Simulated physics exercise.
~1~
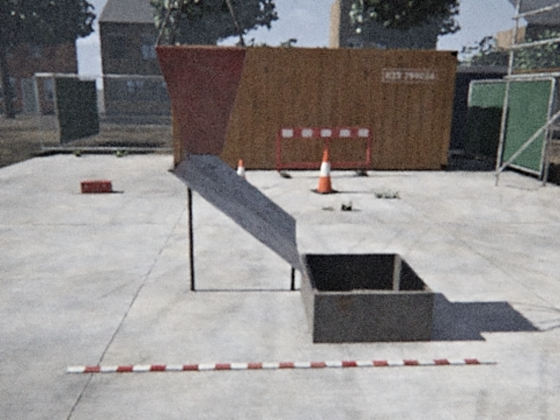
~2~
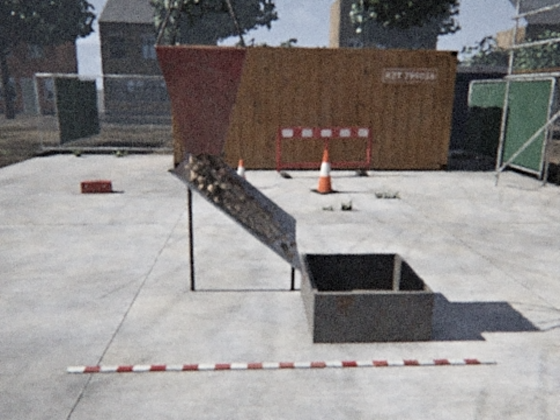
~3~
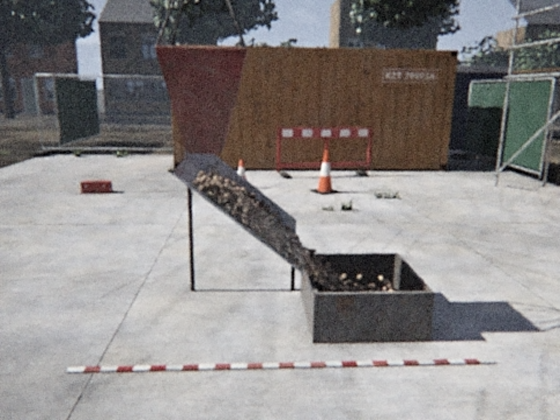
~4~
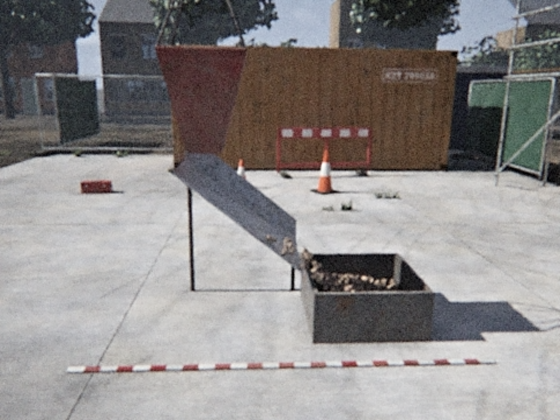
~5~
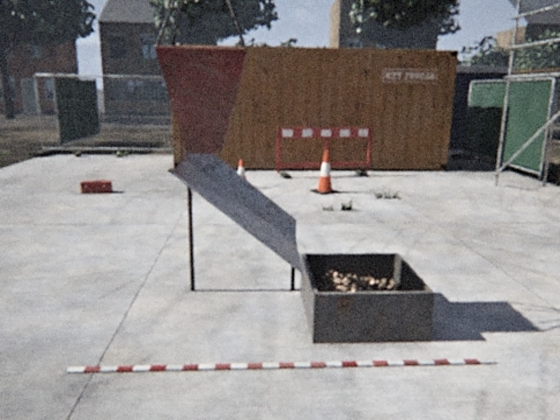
A big rusty-brown container stood behind a red skip hanging over a sloping steel chute, and crushed rock dropped out of the skip, slid down to the right and poured into the open grey bin, where it all settled in a low heap.
